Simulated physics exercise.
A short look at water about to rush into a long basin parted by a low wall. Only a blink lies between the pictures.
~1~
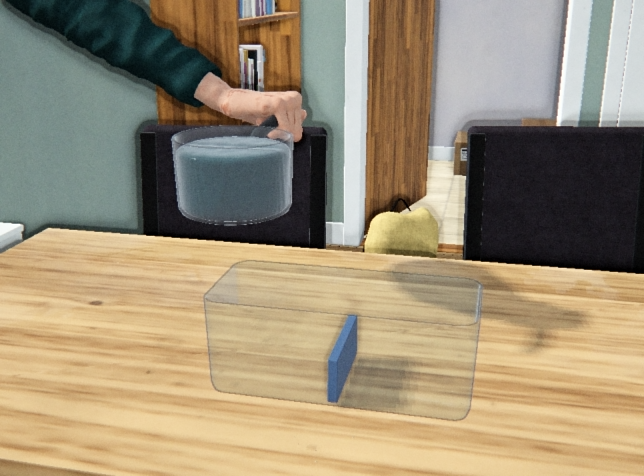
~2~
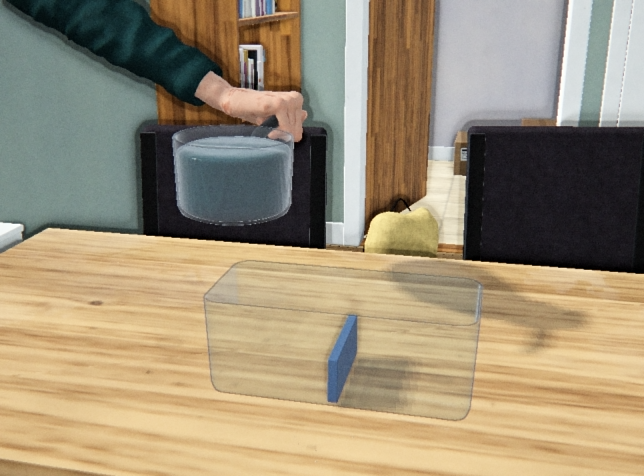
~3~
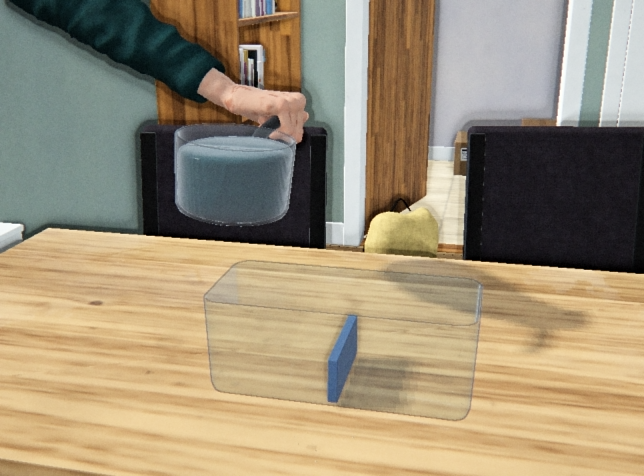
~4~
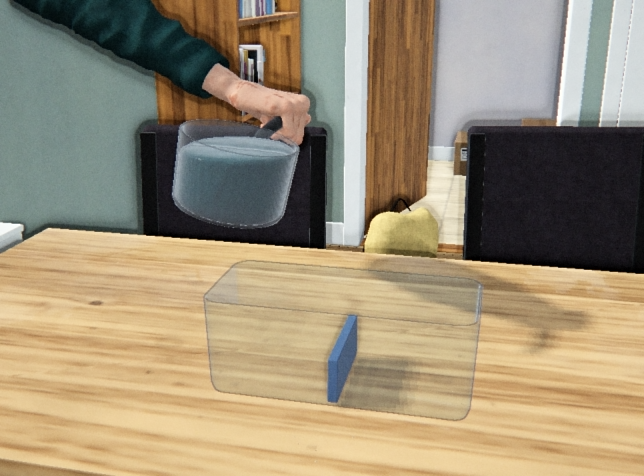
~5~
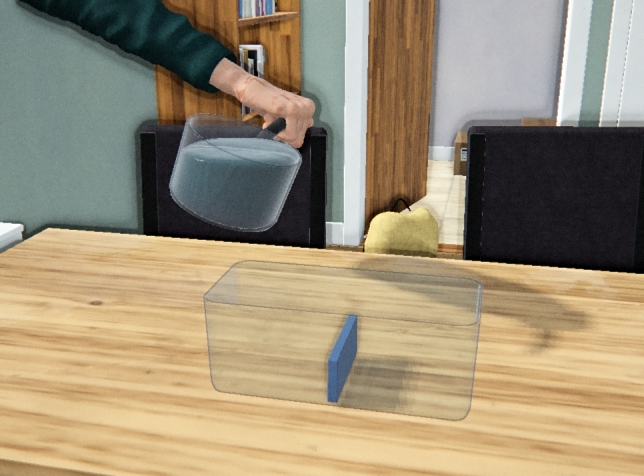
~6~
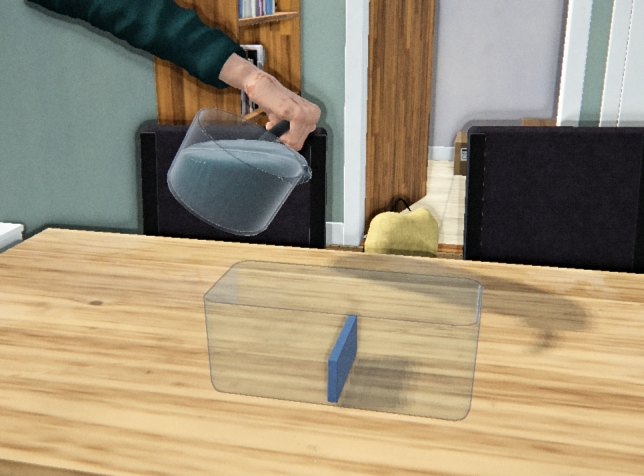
In a room with dark chairs behind a wooden table, a hand in a dark green sleeve holds a clear round pitcher of water above and behind a clear rectangular basin with a low blue divider. At first nearly still, the hand then steadily tilts the pitcher down toward the left.
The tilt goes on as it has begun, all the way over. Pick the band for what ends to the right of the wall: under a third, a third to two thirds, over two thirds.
The share right of the wall is between a third and two thirds.
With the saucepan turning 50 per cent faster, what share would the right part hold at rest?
Close to 35 per cent.
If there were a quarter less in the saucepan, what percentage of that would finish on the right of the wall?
Roughly 35 in a hundred.
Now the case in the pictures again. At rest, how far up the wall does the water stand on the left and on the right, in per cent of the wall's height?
Near 40 on the left, 40 on the right.
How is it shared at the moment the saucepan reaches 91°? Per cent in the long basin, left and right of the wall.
Left about 5, right about 25.
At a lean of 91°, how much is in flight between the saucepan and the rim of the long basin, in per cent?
It comes to 35 per cent or so.
A moment on, the saucepan is tipped on its side and 37 per cent is still to pour, 4 is left of the wall and 25 right of it.
Next, the saucepan is tipped right over and 6 per cent is still to pour, 37 is left of the wall and 50 right of it.
Then the saucepan is tipped right over and 0 per cent is still to pour, 48 is left of the wall and 50 right of it.
Later the saucepan is tipped right over and 0 per cent is still to pour, 49 is left of the wall and 50 right of it.
In the end 48 per cent lies left of the wall, 50 right of it and 1 outside.
